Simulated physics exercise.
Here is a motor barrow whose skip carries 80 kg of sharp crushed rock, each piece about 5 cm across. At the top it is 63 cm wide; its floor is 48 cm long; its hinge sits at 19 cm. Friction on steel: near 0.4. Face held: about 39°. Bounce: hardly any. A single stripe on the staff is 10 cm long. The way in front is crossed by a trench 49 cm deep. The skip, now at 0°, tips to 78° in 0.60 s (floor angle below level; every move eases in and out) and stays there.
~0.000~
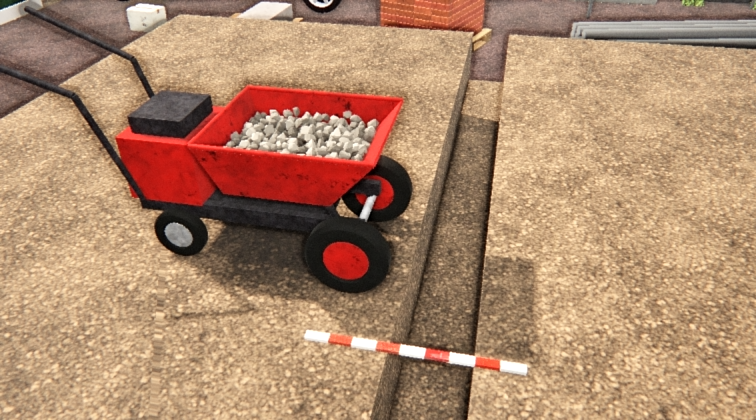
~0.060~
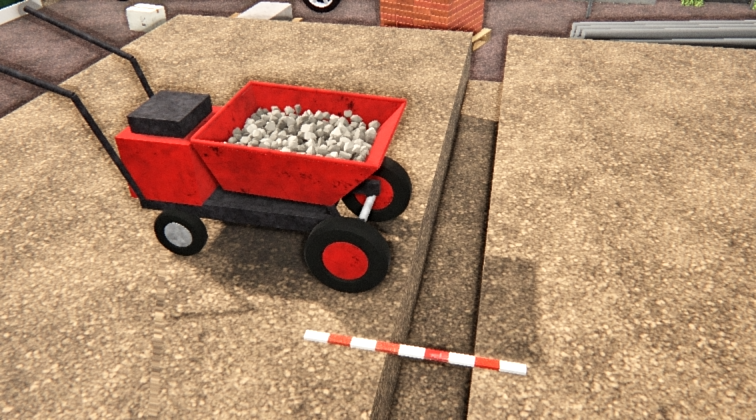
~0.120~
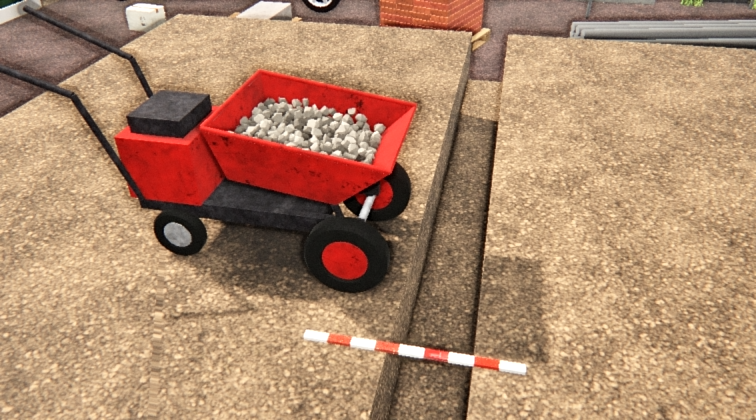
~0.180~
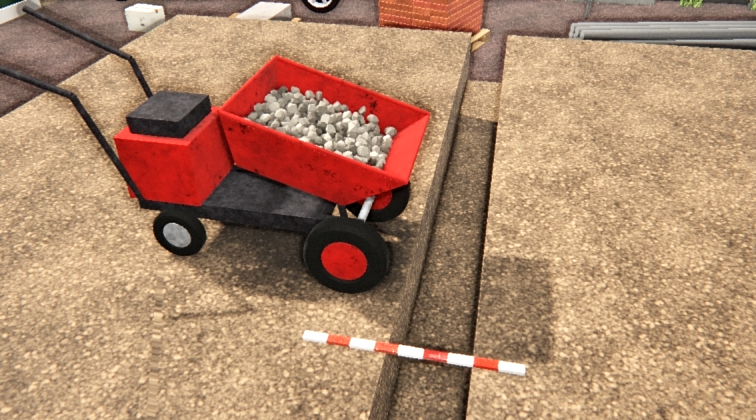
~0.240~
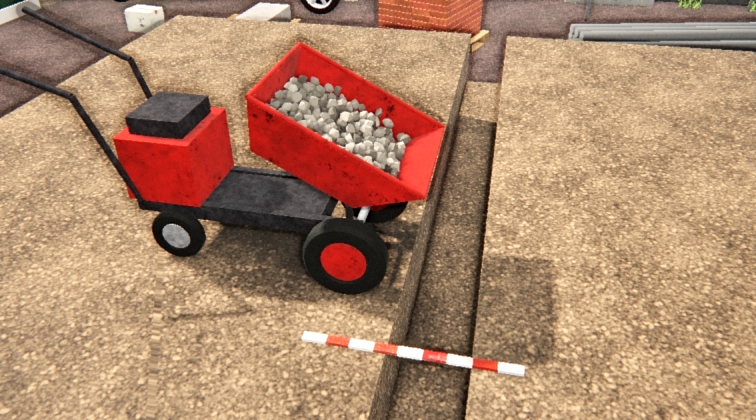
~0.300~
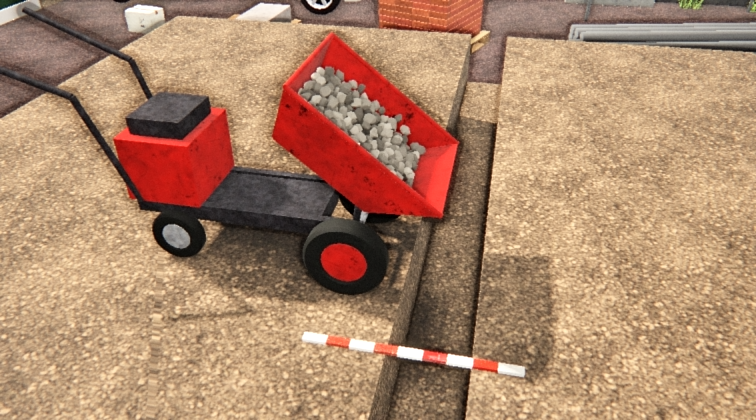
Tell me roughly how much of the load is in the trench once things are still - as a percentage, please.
I would put it at 20 %.
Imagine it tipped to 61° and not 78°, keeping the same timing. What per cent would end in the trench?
Close to 10 per cent then.
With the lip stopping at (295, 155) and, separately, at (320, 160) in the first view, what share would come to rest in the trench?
Around 95 and then 70 percent.
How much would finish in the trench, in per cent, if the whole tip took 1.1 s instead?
It would come to roughly 40 per cent.
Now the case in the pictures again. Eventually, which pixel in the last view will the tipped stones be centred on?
Roughly at pixel (530, 274).
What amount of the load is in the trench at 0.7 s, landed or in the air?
Roughly 0 percent of the load.
After 0.4 s the floor is at 66°; 100 % in the skip; the foremost stones are at (449, 219).
After 0.7 s the floor is at 78°; 60 % in the skip, 2 % in the trench, 38 % past the trench; the foremost stones are at (538, 278).
After 1.0 s the floor is at 78°; 3 % in the skip, 15 % in the trench, 82 % past the trench; the foremost stones are at (740, 303).
After 3.0 s the floor is at 78°; 0 % in the skip, 20 % in the trench, 80 % past the trench; the foremost stones are past the picture's edge.
